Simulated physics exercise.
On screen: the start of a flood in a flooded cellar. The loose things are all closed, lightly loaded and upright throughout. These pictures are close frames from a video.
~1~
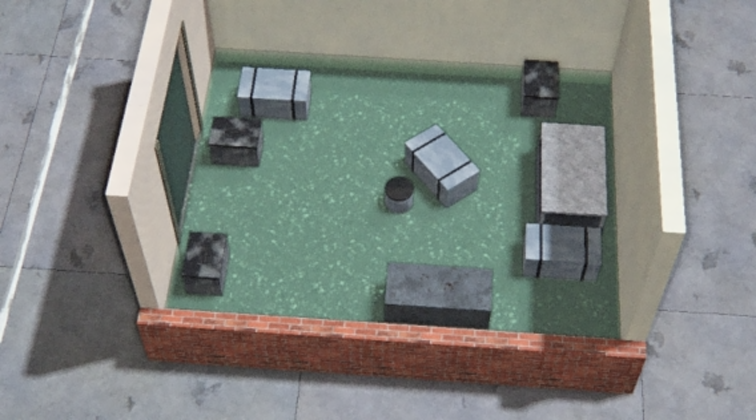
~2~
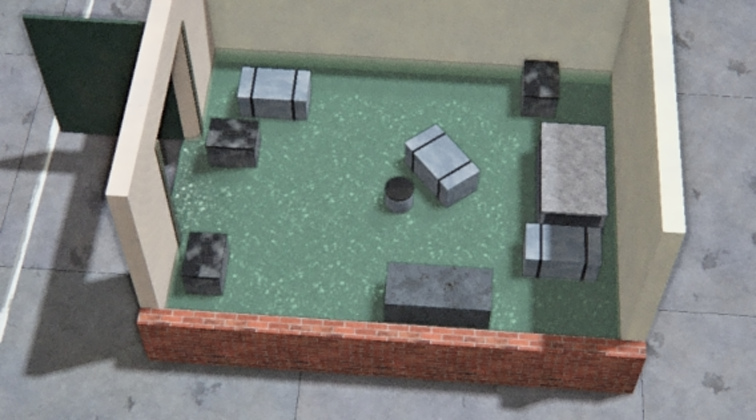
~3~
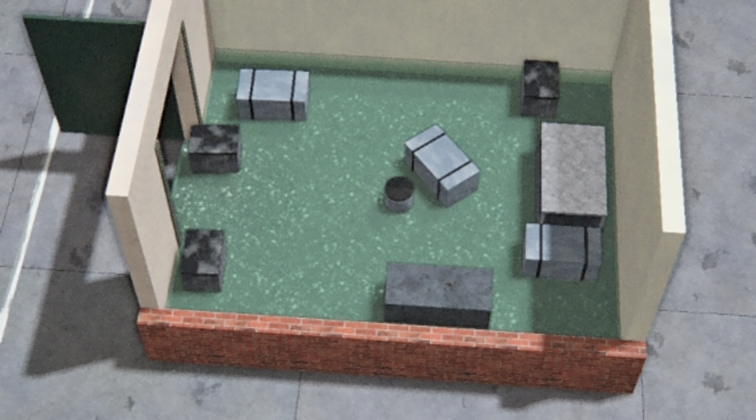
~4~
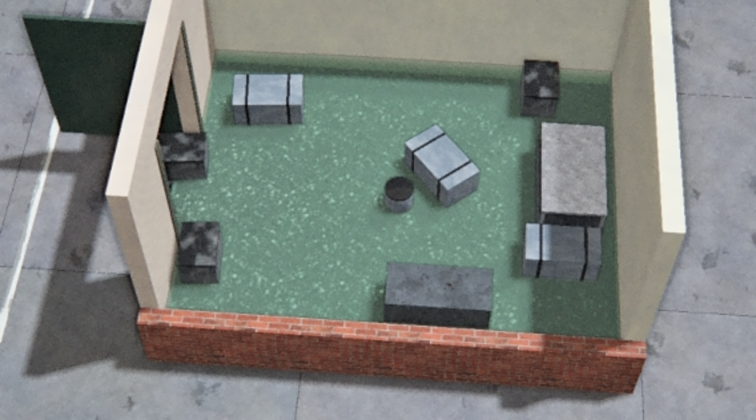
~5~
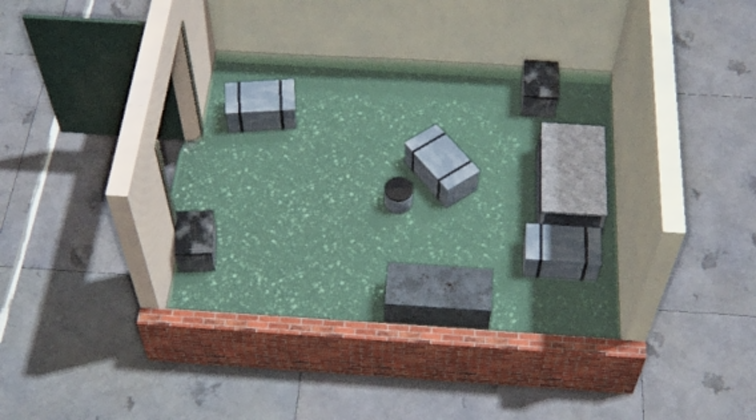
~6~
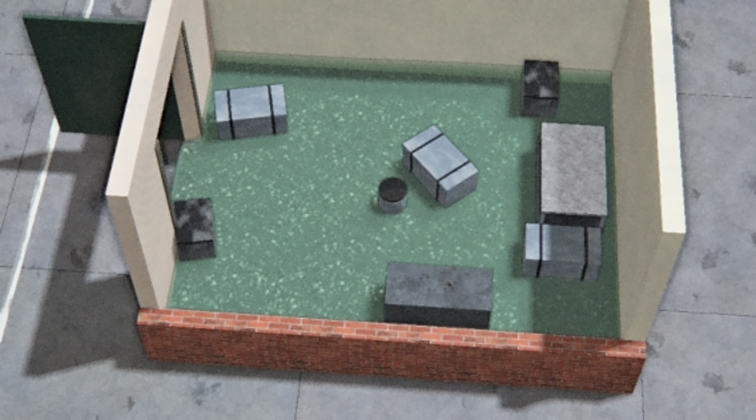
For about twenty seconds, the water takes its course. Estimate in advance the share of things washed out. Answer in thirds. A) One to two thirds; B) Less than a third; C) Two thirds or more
Two thirds or more.
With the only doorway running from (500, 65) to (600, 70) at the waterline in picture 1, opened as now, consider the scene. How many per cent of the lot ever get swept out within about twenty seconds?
It should be close to 60 per cent.
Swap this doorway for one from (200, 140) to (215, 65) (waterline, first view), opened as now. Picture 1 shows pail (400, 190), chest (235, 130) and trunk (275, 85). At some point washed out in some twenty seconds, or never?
Outcome by item: Exited / exited / exited.
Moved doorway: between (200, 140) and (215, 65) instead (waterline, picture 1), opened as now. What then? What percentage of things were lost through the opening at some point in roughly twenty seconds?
I'd guess around 70 percent.
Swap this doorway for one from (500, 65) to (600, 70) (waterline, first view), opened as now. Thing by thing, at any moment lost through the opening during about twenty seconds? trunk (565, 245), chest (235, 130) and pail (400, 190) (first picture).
Going through them, number one is held back, number two is held back and number three is flushed away.
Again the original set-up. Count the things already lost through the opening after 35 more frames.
By my count it is 5.
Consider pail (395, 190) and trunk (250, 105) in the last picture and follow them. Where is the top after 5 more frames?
The tops should be near (340, 193) and near (206, 144).
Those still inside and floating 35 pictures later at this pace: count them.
Tally: 2.
A moment on, 2 of 7 are out; 5 afloat.
Next, 3 of 7 are out; 4 afloat.
Later, 5 of 7 are out; 2 afloat.
In the end, 5 of 7 are out; 2 afloat.
